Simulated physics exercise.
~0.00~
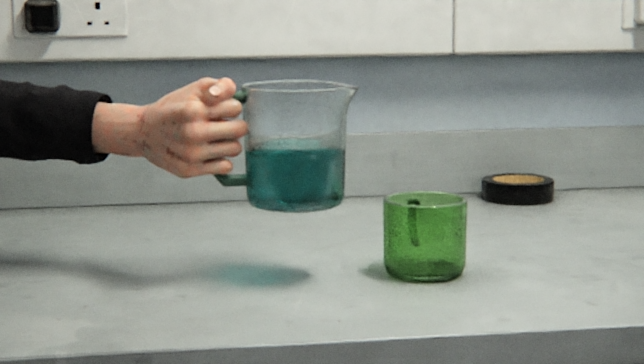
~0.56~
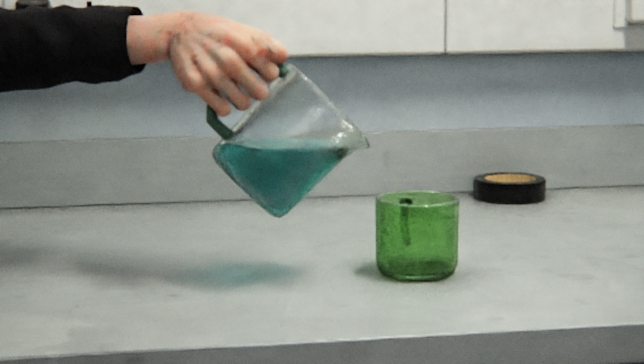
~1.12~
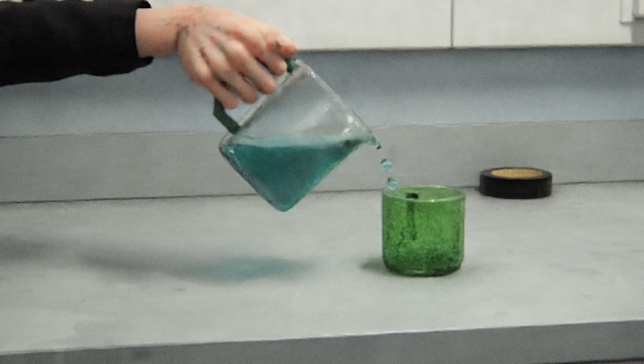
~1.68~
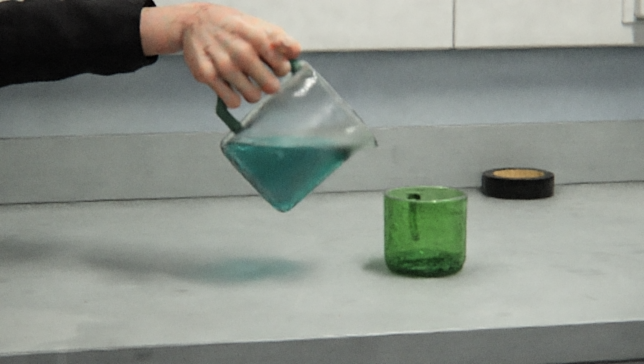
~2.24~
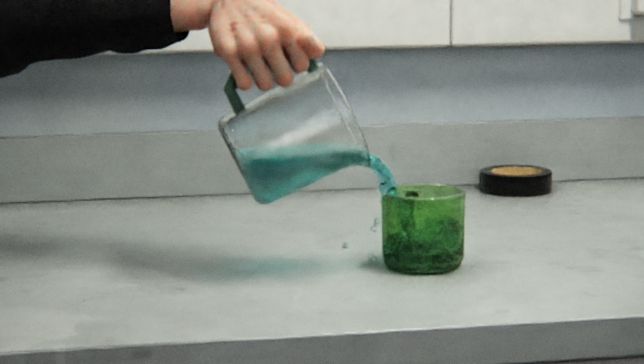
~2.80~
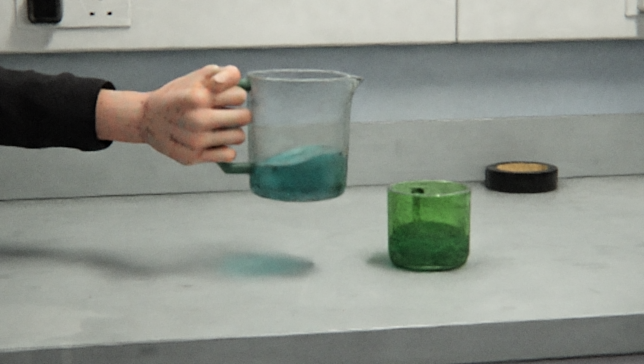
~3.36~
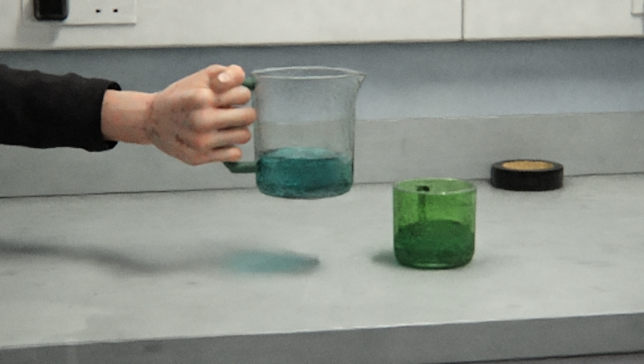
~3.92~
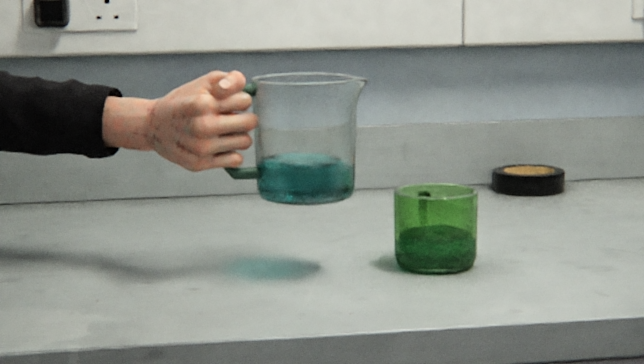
A hand tilted a glass pitcher of blue-green water over a green glass mug on a counter, pouring a thin trickle, then a fuller stream, before levelling it again, leaving the mug partly filled and some water still in the pitcher.
